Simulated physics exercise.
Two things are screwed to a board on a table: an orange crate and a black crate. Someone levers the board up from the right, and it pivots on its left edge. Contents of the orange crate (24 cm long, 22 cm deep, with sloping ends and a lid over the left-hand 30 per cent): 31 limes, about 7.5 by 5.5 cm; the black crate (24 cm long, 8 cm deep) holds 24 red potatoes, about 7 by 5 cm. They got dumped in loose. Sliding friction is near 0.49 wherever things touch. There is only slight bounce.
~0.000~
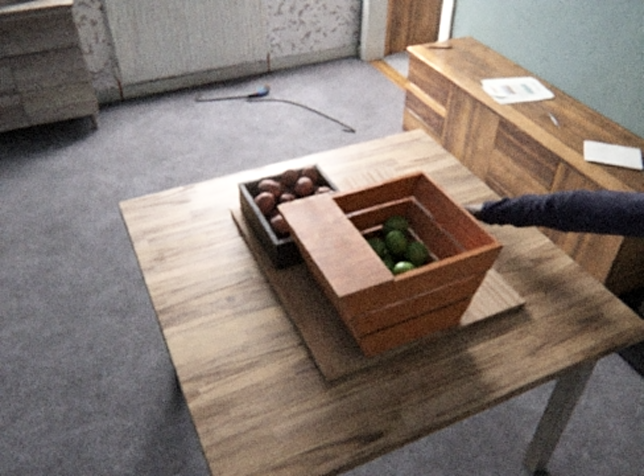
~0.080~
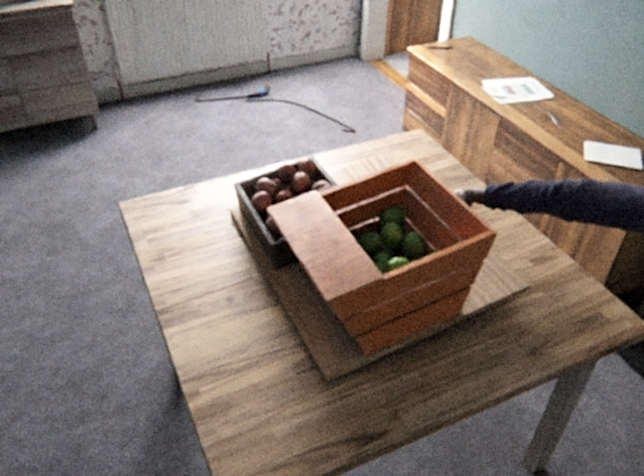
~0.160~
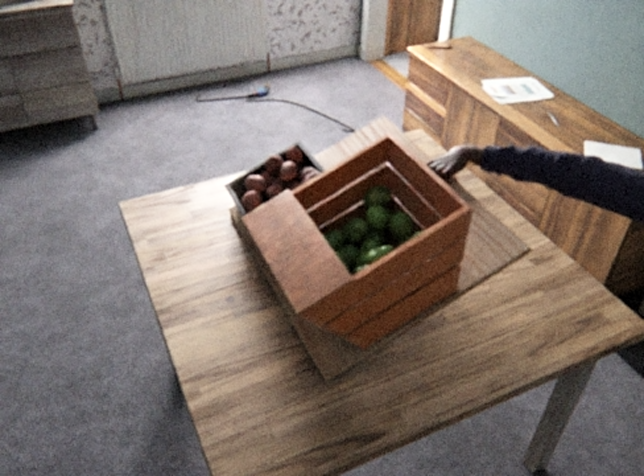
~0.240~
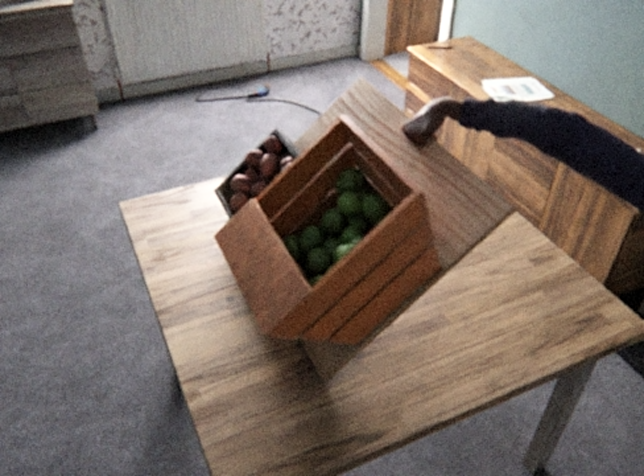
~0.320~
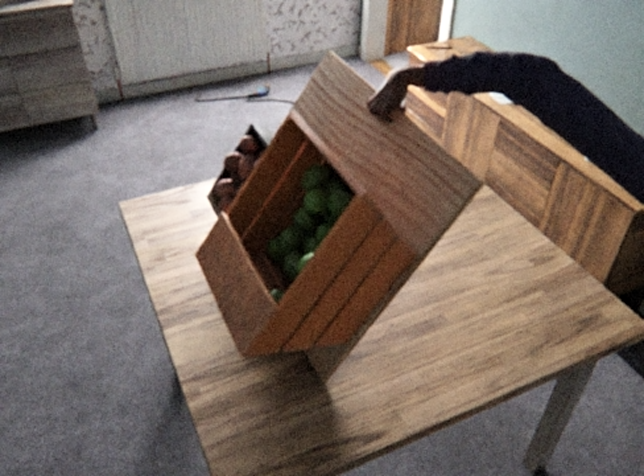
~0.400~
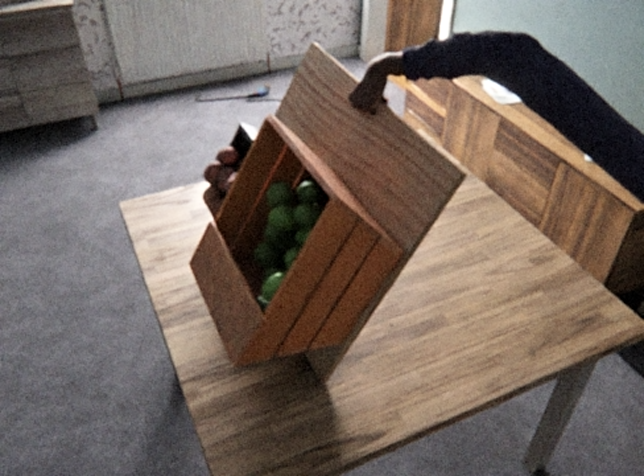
We see an orange crate of green fruit and a smaller black crate of reddish produce on a board on a wooden table, as a hand lifts the board's right side, tilting both crates steeply to the left.
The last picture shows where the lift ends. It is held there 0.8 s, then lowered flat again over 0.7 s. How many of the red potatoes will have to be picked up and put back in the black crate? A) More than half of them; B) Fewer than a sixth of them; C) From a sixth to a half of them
C, from a sixth to a half of them.
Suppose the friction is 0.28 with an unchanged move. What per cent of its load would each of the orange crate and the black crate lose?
Orange crate 0, black crate 20 per cent.
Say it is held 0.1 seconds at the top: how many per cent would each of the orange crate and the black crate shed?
With that change, orange crate sheds 0 percent and black crate sheds 40 percent.
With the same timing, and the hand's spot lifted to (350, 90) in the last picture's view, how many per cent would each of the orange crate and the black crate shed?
Orange crate 0 %, black crate 60 %.
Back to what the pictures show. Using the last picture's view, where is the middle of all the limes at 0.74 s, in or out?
Somewhere around pixel (281, 272).
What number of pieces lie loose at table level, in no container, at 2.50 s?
About 2 of them.
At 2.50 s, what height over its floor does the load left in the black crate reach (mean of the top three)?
Around 10 centimetres.
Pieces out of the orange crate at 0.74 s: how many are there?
About: Orange crate 0.
After 0.74 s, tilt 59°; 0 of 31 out of the orange crate and 8 of 24 out of the black crate.
After 1.16 s, tilt 59°; 0 of 31 out of the orange crate and 8 of 24 out of the black crate.
After 1.75 s, tilt 7°; 0 of 31 out of the orange crate and 8 of 24 out of the black crate.
When it is over (at 2.50 s), 0 of 31 out of the orange crate and 8 of 24 out of the black crate. Asked share, 8 of 24, 33 per cent.
